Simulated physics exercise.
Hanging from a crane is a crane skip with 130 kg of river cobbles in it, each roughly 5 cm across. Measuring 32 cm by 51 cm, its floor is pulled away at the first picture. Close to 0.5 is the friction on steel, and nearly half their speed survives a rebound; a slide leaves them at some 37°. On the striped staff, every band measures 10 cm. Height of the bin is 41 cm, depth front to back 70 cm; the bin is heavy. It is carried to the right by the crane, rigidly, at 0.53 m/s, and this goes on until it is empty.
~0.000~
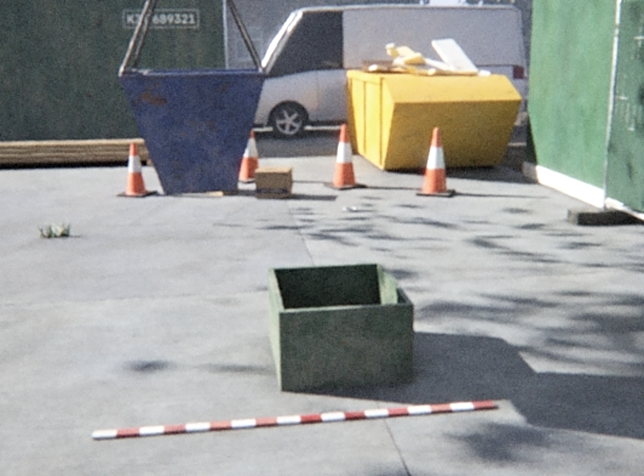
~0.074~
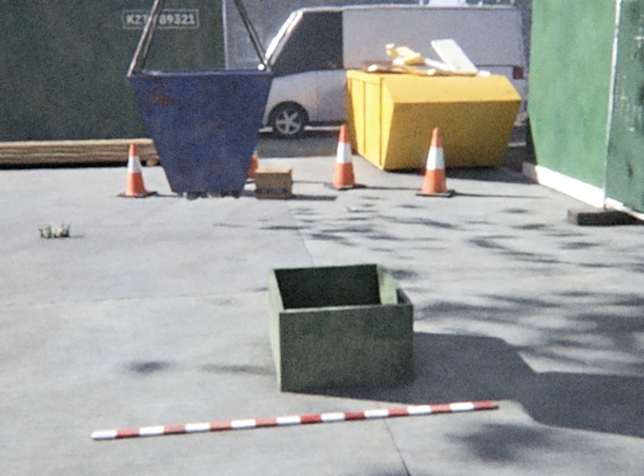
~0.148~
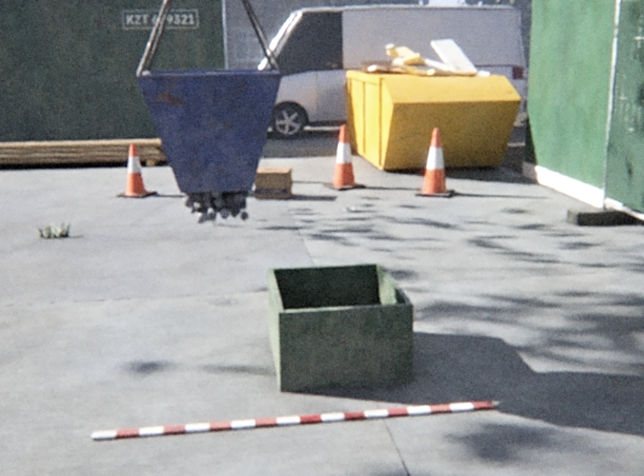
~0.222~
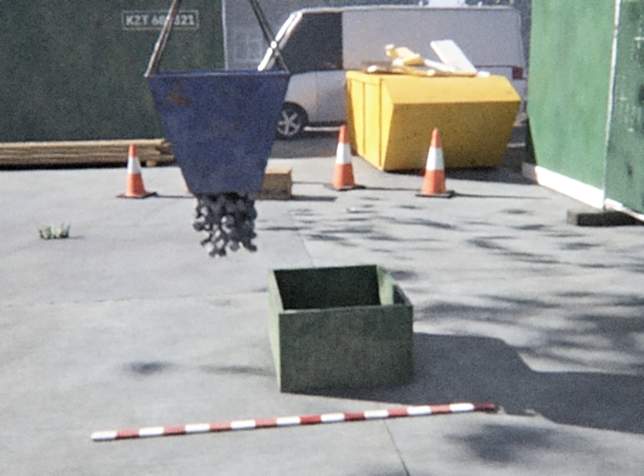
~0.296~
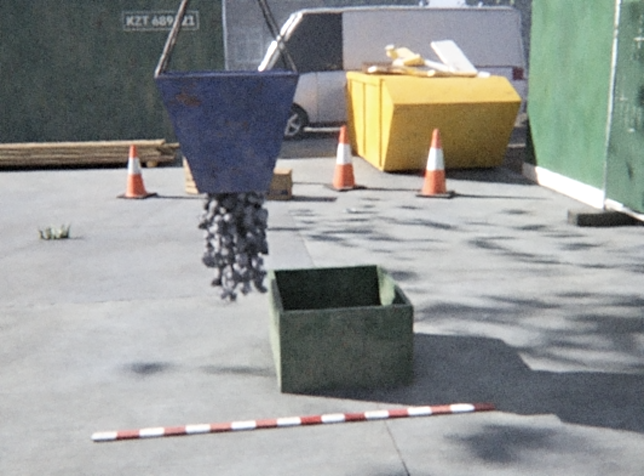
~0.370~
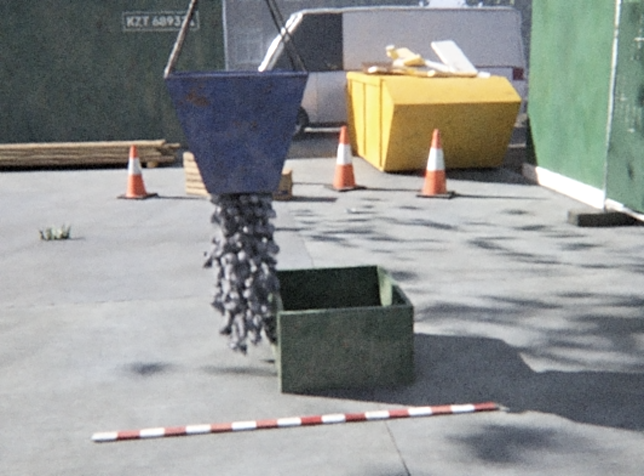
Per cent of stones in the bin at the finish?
30 %.
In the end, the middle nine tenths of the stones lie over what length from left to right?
The stretch runs about 130 cm.
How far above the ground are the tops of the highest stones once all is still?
18 cm.
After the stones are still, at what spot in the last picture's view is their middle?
I'd point to close to (251, 354) in the last picture.
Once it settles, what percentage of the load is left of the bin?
I'd say close to 70 per cent of the load ends there.
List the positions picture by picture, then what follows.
In the first picture, the outlet is at (199, 181); nothing has dropped yet.
In the second picture, the outlet is at (208, 181); 5 % is out.
The third picture shows outlet at (216, 181), the stream shows down to (206, 212); 86 % still inside.
The fourth picture shows outlet at (224, 181), the stream shows down to (215, 245); 73 % still inside.
The fifth picture shows outlet at (233, 182), the stream shows down to (229, 286); 58 % still inside.
The sixth picture shows outlet at (242, 182), the stream shows down to (245, 285); 42 % still inside.
After 0.7 s, 0 % in the crane skip, 72 % falling or lying left of the bin, 27 % falling or lying in the bin; the stones farthest right are at (352, 335).
After 1.1 s, 0 % in the crane skip, 68 % falling or lying left of the bin, 30 % falling or lying in the bin, 2 % falling or lying beside or right of the bin; the stones farthest right are at (400, 358).
After 1.7 s, 0 % in the crane skip, 68 % falling or lying left of the bin, 30 % falling or lying in the bin, 2 % falling or lying beside or right of the bin; the stones farthest right are at (403, 350).
After 2.6 s, 0 % in the crane skip, 68 % falling or lying left of the bin, 30 % falling or lying in the bin, 2 % falling or lying beside or right of the bin; the stones farthest right are at (403, 350).
After 4.5 s, 0 % in the crane skip, 68 % left of the bin, 30 % in the bin, 2 % beside or right of the bin; the stones farthest right are at (403, 350).
